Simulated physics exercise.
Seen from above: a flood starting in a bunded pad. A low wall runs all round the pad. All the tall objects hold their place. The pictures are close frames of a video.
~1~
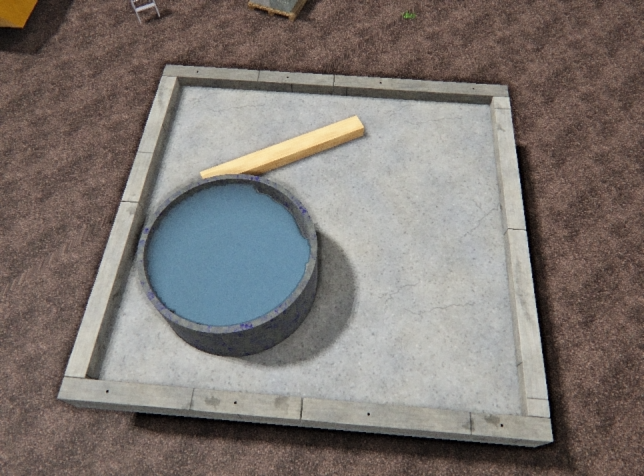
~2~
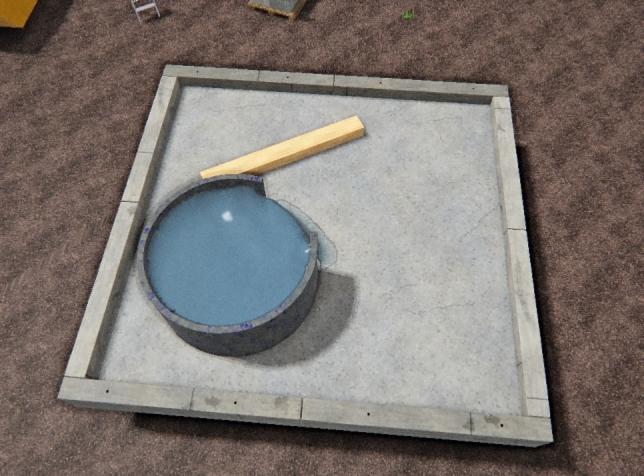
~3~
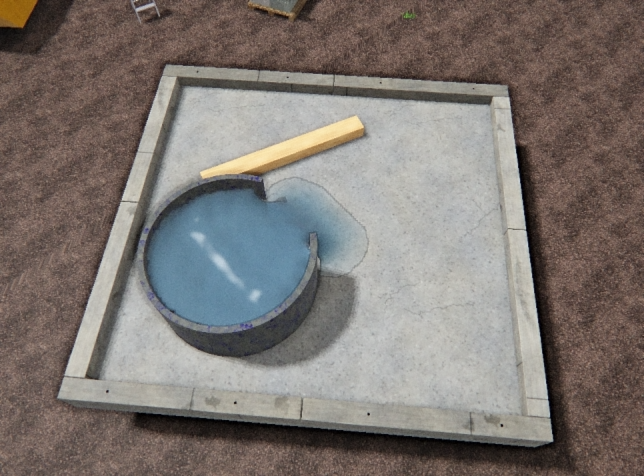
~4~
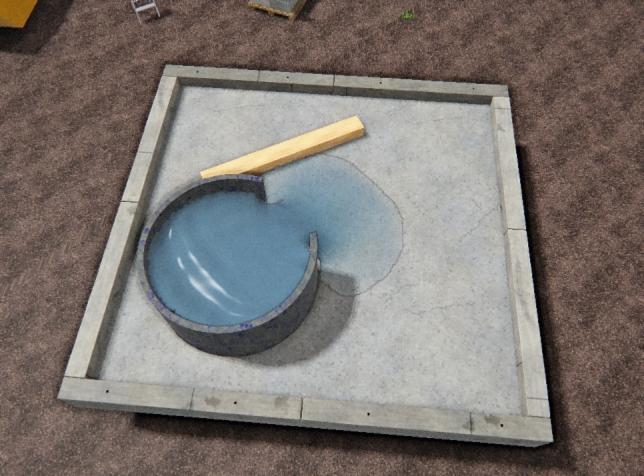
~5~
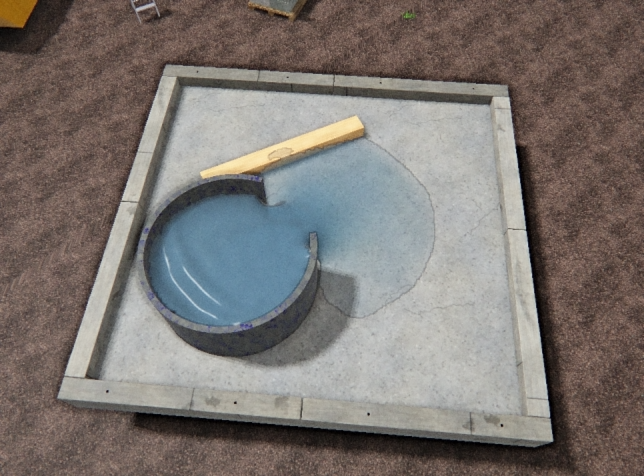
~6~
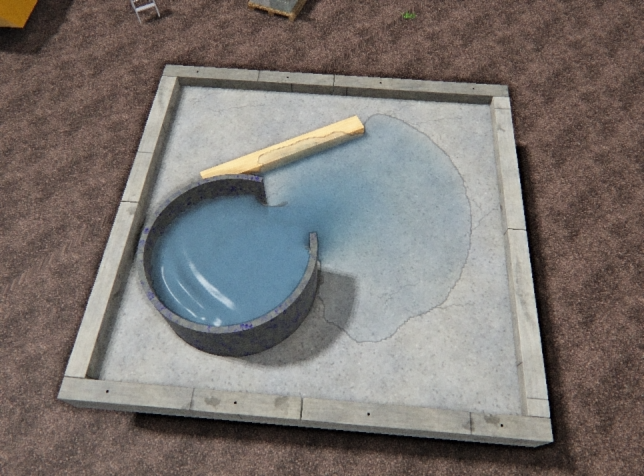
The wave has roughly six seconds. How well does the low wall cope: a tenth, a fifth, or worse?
It loses from a tenth to a fifth.
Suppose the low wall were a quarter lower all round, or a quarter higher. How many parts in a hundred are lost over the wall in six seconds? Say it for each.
Near 24 and 8 in a hundred.
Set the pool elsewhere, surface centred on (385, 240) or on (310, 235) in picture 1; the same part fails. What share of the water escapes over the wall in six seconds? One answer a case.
Near 28 and 18 in a hundred.
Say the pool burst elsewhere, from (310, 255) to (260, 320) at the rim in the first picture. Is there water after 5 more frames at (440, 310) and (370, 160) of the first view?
In turn: Awash, free of water.
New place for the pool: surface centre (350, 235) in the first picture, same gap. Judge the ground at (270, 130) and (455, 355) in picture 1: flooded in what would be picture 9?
One after the other: No water, dry.
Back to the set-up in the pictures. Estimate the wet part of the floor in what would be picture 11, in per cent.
Some 45 per cent.
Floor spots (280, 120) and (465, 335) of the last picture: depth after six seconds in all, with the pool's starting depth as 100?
Roughly 4 and 10 per cent, in turn.
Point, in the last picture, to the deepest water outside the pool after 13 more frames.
Near (462, 144).
A moment on, water covers 40 % of the floor; the low wall has let 0 % over.
Next, water covers 40 % of the floor; the low wall has let 0 % over.
Then, water covers 50 % of the floor; the low wall has let 7 % over.
Later, water covers 65 % of the floor; the low wall has let 13 % over.
In the end, water covers 80 % of the floor; the low wall has let 13 % over.
